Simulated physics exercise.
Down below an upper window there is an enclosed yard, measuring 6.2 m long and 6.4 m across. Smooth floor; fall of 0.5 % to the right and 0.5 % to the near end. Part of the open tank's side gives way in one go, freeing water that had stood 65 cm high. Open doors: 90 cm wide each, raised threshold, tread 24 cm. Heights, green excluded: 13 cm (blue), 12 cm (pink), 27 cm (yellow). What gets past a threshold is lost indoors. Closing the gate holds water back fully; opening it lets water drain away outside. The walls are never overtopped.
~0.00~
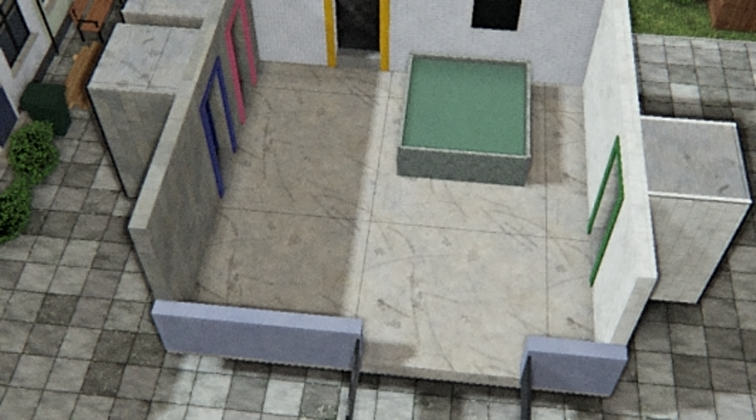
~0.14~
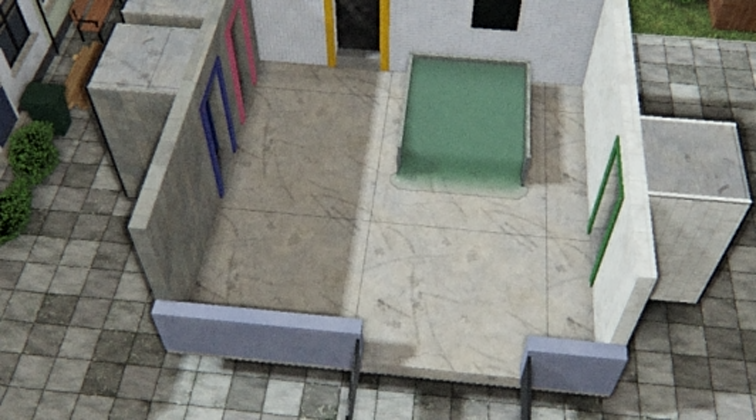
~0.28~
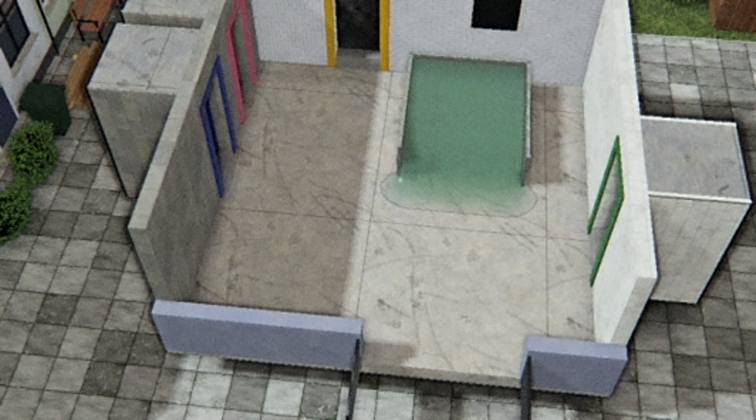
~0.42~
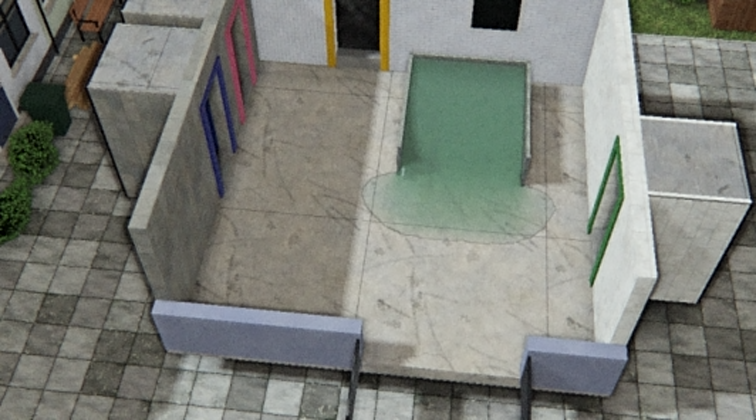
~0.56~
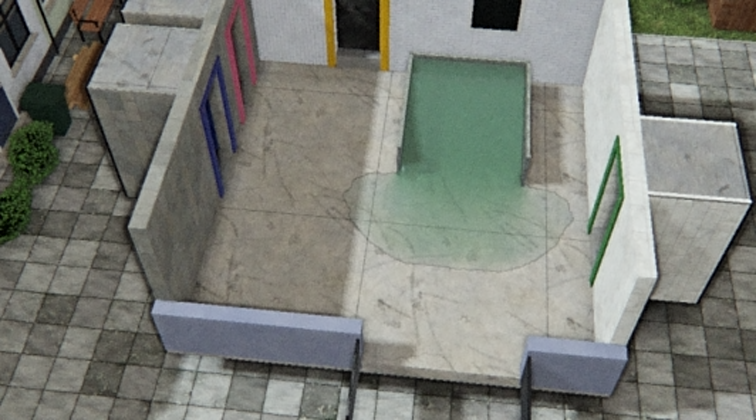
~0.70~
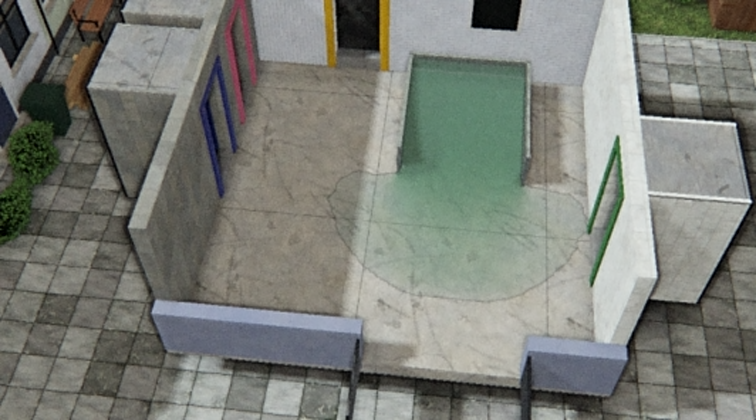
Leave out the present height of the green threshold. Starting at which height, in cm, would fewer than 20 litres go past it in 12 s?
Starting at roughly 9 cm.
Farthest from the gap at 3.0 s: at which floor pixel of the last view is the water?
Pixel: About (183, 329).
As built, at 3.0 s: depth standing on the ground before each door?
At the blue door the depth is 0 cm, at pink 0 cm, at green 10 cm and at yellow 0 cm.
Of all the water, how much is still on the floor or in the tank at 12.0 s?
About 44 %.
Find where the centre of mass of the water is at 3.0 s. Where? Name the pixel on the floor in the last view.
Approximately (446, 232).
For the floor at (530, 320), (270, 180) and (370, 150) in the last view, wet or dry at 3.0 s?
1: Awash; 2: Unwetted; 3: Unwetted.
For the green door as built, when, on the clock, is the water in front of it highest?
2.0 s.
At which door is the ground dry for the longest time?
It is the yellow one.
After 1.4 s water covers 45 % of the floor, deepest (28 cm) near (481, 186); 10 cm at the green door, 0 litres in over its 22 cm threshold.
After 3.0 s water covers 55 % of the floor, deepest (32 cm) near (183, 329); 10 cm at the green door, 0 litres in over its 22 cm threshold.
After 12.0 s water covers 100 % of the floor, deepest (8 cm) near (468, 79); 4 cm at the green door, 0 litres in over its 22 cm threshold.
At the green door as built, the water arrived by 0.9 s and peaked near 12 cm at 2.0 s.
Run again over the same 12 s with other heights there, 32 litres in over 8 cm, 7 litres over 11 cm. The limit of 20 litres is kept from about 9 cm up.
